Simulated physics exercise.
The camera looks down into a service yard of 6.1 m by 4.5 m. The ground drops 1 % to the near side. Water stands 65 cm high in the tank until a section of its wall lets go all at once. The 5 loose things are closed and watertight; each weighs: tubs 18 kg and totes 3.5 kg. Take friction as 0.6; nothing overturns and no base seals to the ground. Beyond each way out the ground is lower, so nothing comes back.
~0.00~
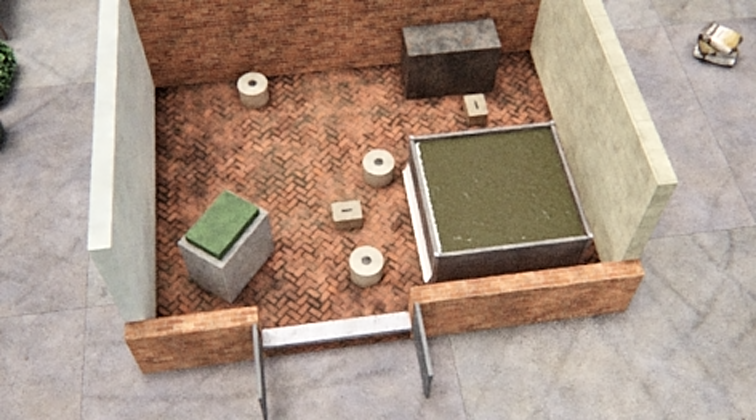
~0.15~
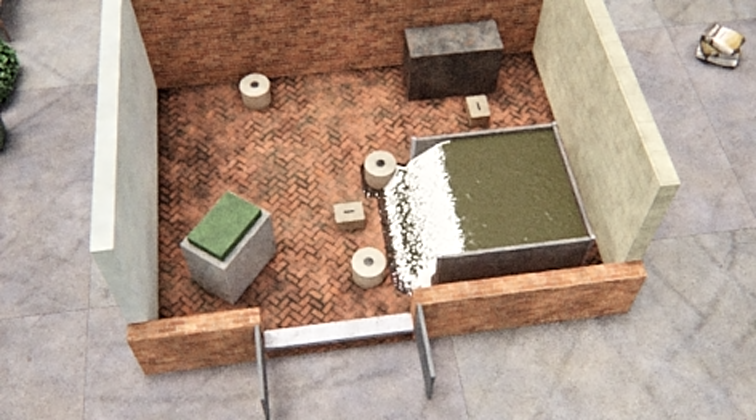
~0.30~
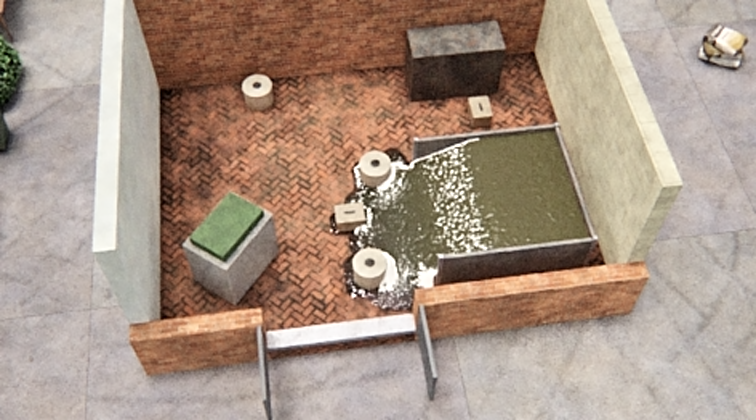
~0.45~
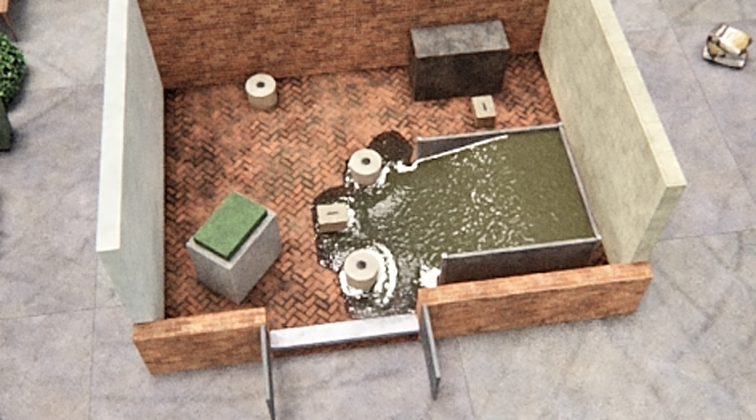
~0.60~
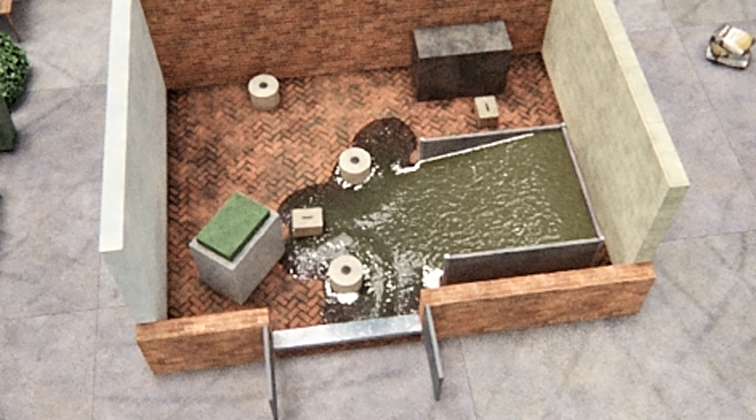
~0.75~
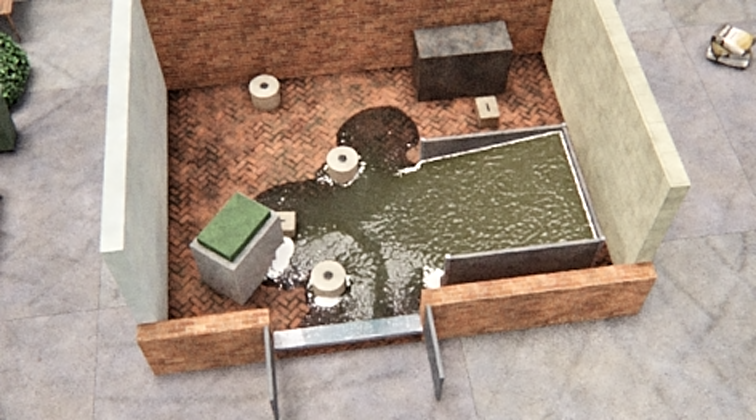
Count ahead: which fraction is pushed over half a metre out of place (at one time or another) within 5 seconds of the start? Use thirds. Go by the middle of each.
It is two thirds or above.
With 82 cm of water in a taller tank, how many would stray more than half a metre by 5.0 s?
Then 4.
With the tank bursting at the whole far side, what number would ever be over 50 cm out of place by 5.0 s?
In that case 2 of them.
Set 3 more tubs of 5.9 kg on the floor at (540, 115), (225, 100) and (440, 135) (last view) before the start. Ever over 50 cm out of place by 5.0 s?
In turn: Less, over, under.
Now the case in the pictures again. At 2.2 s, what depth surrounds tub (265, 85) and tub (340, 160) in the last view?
About 7 and 7 cm.
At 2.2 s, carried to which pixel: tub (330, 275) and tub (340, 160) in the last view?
Around (243, 303) and (241, 130).
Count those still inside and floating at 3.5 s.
I count 3.
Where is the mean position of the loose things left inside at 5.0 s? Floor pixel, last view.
Near (365, 151).
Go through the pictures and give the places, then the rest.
A tote at (347, 210) rests on the ground; a tub at (379, 162) rests on the ground; 3.8 m2 under water; 0 of 5 have shifted, in the first picture.
A tote at (349, 212), on the bottom; a tub at (380, 163) rests on the ground; 4.8 m2 under water; 0 of 5 have shifted, in the second picture.
A tote at (350, 212), on the bottom; a tub at (375, 163), on the bottom, 11 cm from its start; 5.8 m2 under water; 1 of 5 have shifted, in the third picture.
A tote at (332, 213) rests on the ground, 32 cm from its start; a tub at (366, 162), on the bottom, 30 cm from its start; 7.1 m2 under water; 3 of 5 have shifted, in the fourth picture.
A tote at (307, 218) rests on the ground, 70 cm from its start; a tub at (355, 160) rests on the ground, 50 cm from its start; water covers 8.8 m2; 3 of 5 have shifted, in the fifth picture.
A tote at (280, 221), afloat, 109 cm from its start; a tub at (342, 159) rests on the ground, 70 cm from its start; 10.2 m2 under water; 3 of 5 have shifted, in the sixth picture.
After 1.1 s 3 of 5 are over 50 cm from their spots; 1 afloat.
After 2.2 s 3 of 5 are over 50 cm from their spots; 1 afloat.
After 3.5 s 3 of 5 are over 50 cm from their spots; 3 afloat.
After 5.0 s 4 of 5 are over 50 cm from their spots, and 4 have been at some point; 3 afloat.
